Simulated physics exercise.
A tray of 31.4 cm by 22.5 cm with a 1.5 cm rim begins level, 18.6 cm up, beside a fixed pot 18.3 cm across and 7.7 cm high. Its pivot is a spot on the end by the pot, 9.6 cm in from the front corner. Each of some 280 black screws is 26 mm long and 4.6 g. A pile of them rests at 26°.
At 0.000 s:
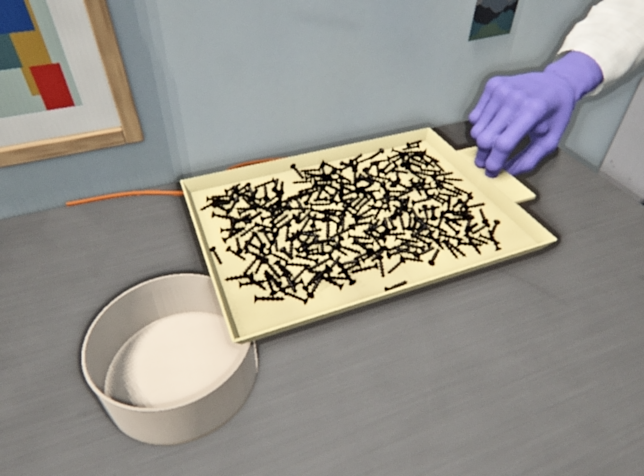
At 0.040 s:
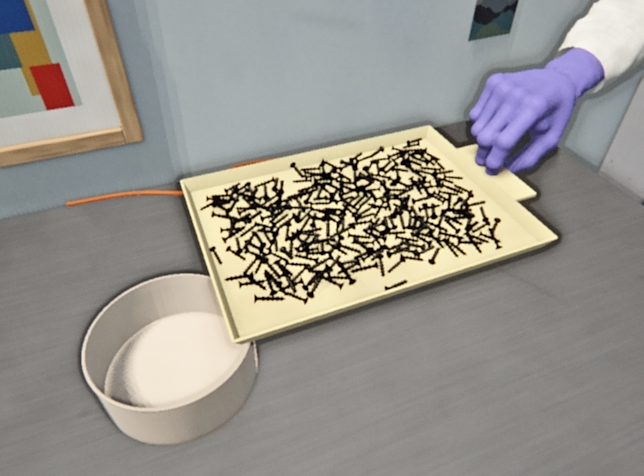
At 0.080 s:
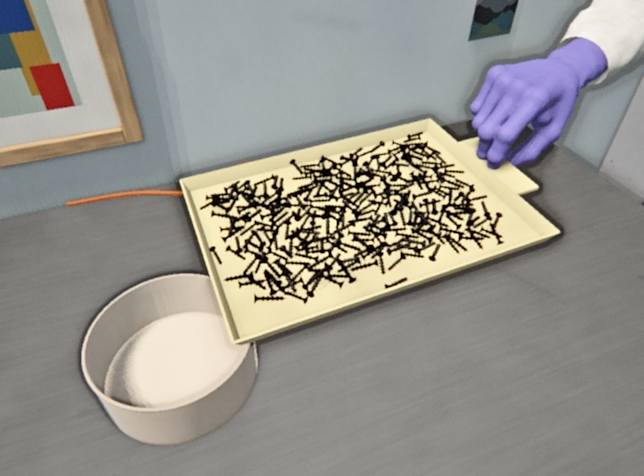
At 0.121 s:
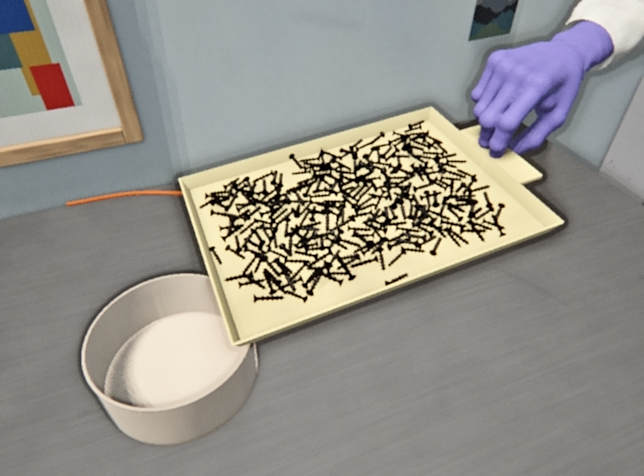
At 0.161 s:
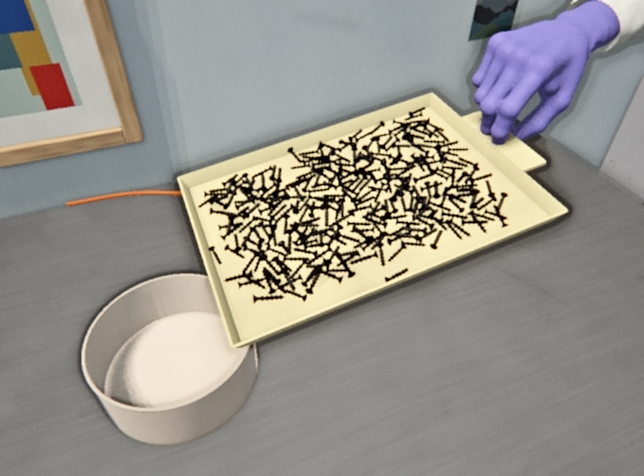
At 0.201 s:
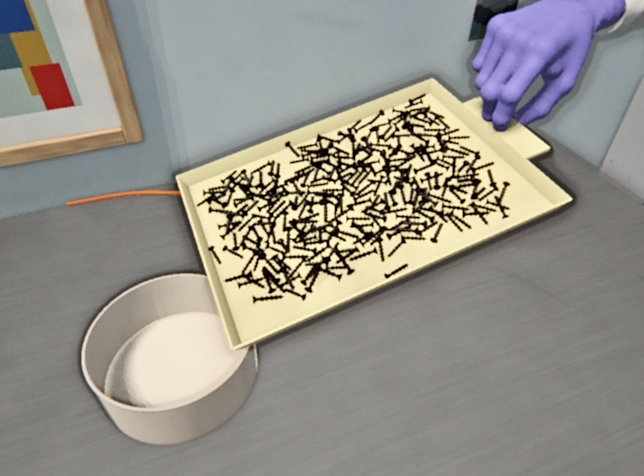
On a gray counter, a purple-gloved hand slightly raises the right end of a screw-covered tray.
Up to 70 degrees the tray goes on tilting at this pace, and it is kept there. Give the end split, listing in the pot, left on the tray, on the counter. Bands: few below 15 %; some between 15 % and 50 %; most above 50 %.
Pot: Some; left on the tray: Few; counter: Most.
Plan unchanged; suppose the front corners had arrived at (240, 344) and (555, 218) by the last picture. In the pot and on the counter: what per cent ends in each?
Final per cent - pot 5, counter 95.
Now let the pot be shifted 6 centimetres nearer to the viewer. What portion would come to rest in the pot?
75 %.
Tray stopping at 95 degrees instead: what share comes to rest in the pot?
40 %.
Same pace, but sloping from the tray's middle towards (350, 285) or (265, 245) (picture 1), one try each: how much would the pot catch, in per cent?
About 0 and 70 per cent.
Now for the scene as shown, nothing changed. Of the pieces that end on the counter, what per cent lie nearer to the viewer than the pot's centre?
Roughly 100 percent of the spill.
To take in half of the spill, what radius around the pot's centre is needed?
Close to 16 cm, give or take.
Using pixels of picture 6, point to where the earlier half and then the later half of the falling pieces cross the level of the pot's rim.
I'd mark about (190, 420) for the first half and about (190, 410) for the second.
After 0.54 s, tilt 40 degrees; the tray holds 100 %, the pot 0 %.
Then, at 0.76 s, tilt 59 degrees; the tray holds 85 %, the pot 0 %.
After 1.10 s, tilt 70 degrees; the tray holds 5 %, the pot 35 %.
By 2.1 s all is still; pot 40 %, tray 5 %, counter 60 %.
